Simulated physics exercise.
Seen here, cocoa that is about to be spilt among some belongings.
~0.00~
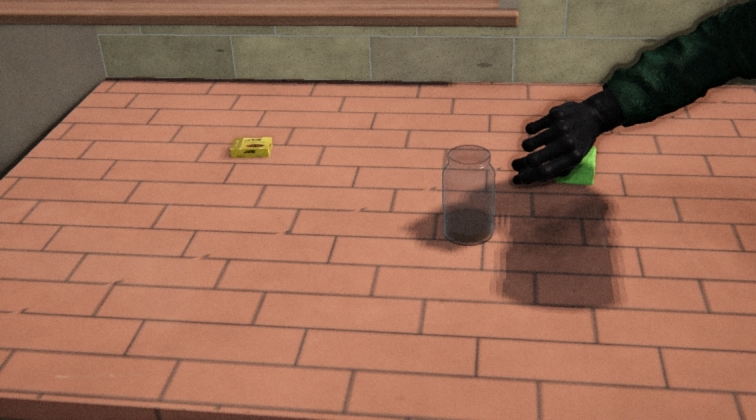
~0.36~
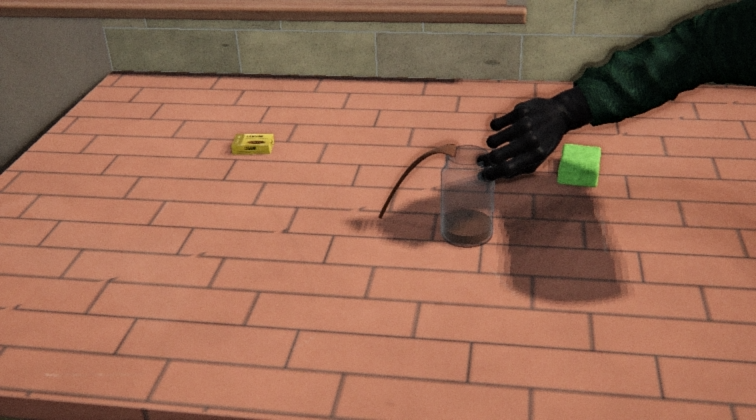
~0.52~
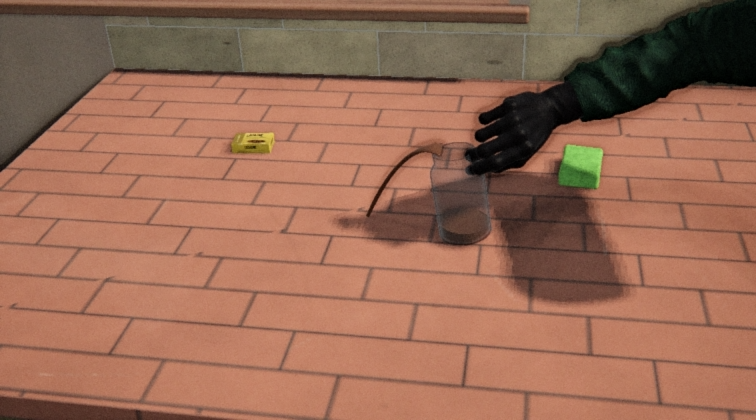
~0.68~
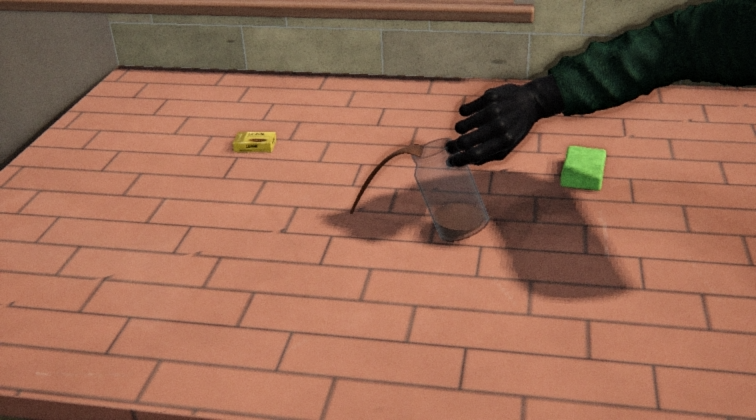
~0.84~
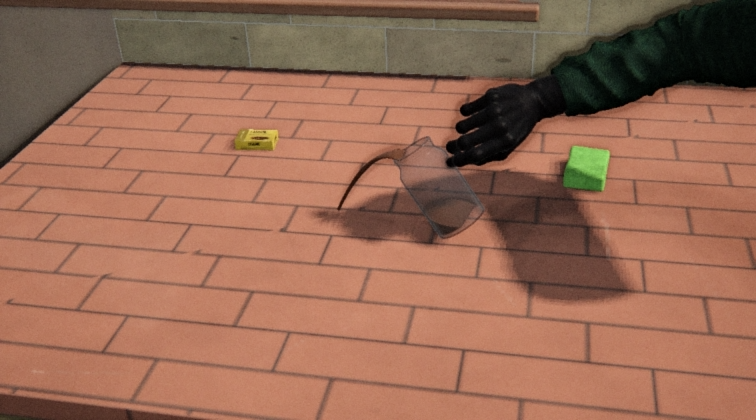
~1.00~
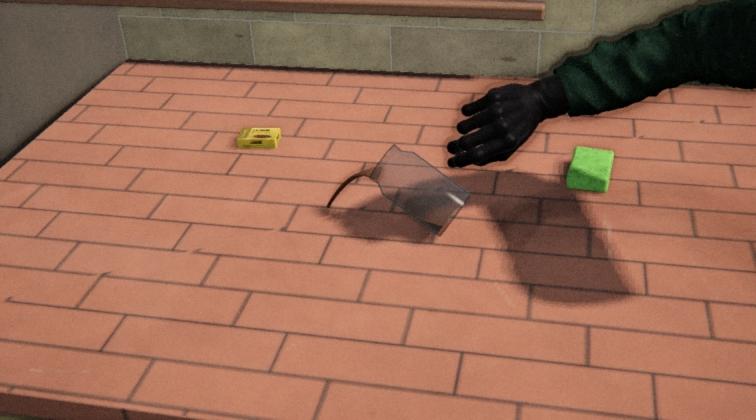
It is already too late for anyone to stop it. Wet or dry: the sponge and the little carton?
Well, the sponge is left dry, while the little carton is left dry.
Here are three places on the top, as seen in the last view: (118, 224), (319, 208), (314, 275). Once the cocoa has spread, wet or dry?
First one left alone; second one got to; third one left alone.
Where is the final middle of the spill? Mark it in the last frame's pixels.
The centre comes to rest around (279, 198).
After 1.5 s, the puddle covers about as much as a saucer; the sponge is untouched; the little carton is untouched.
After 3.6 s, the puddle covers about as much as a saucer; the sponge is untouched; the little carton is untouched.
